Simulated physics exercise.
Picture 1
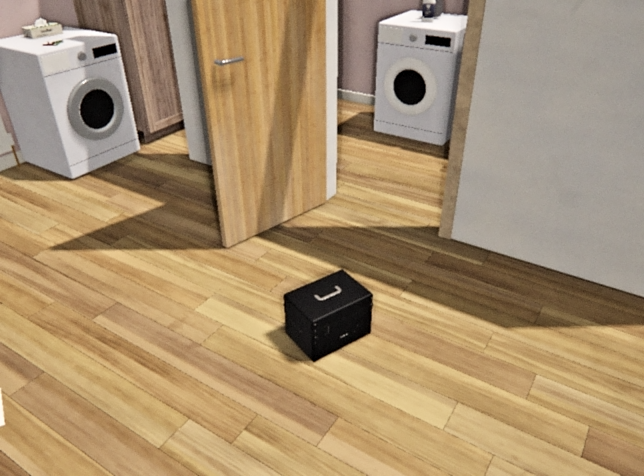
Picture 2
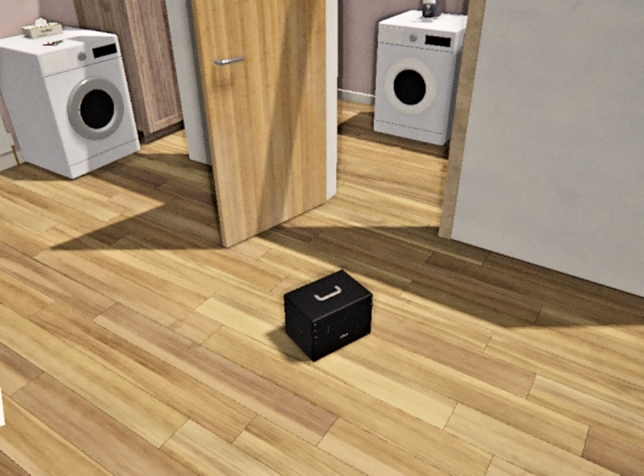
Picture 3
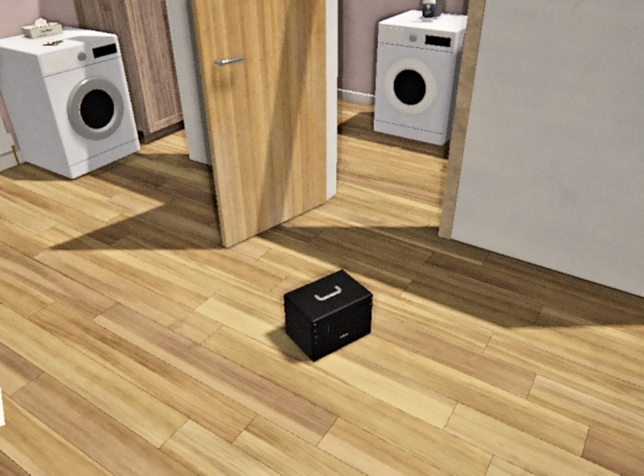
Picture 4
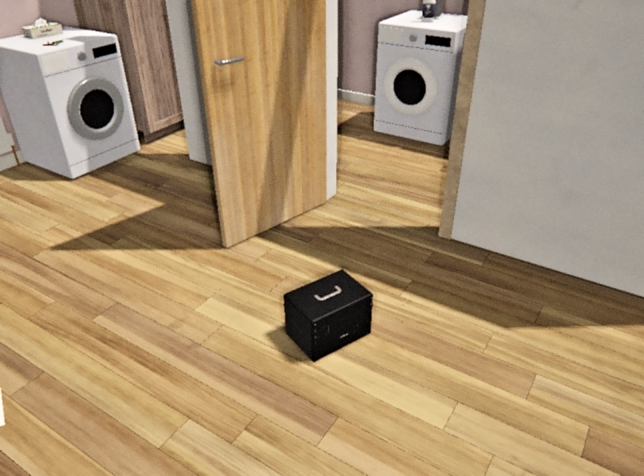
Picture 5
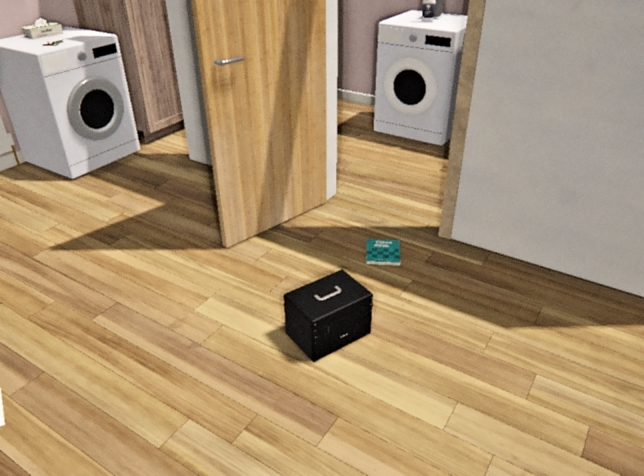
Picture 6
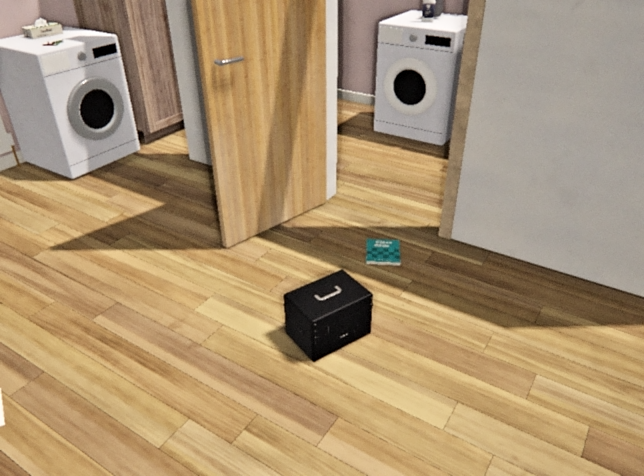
In a room with a wooden floor, a black toolbox sat still near a wide-open door with washing machines behind it, and then a turquoise book suddenly appeared on the floor beyond the toolbox.
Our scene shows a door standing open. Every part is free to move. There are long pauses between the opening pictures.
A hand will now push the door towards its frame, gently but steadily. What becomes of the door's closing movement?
The door does not make it to the frame.
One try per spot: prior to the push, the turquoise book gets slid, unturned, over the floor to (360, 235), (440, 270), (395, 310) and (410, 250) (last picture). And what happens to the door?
1: Swings home; 2: Swings home; 3: Swings home; 4: Stays ajar.
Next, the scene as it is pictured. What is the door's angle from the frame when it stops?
Near 15° open.
Then, 0.60 s past the last view, door at 75°.
Then, 1.10 s past the last view, door at 31°; turquoise book displaced a little near (398, 246).
Then, 1.30 s past the last view, door at 14°; turquoise book displaced about its own width near (420, 236).
Finally, door at 13°; moved from the start, turquoise book; black toolbox still in place. Final places as the last picture's camera would see them, turquoise book near (421, 235).
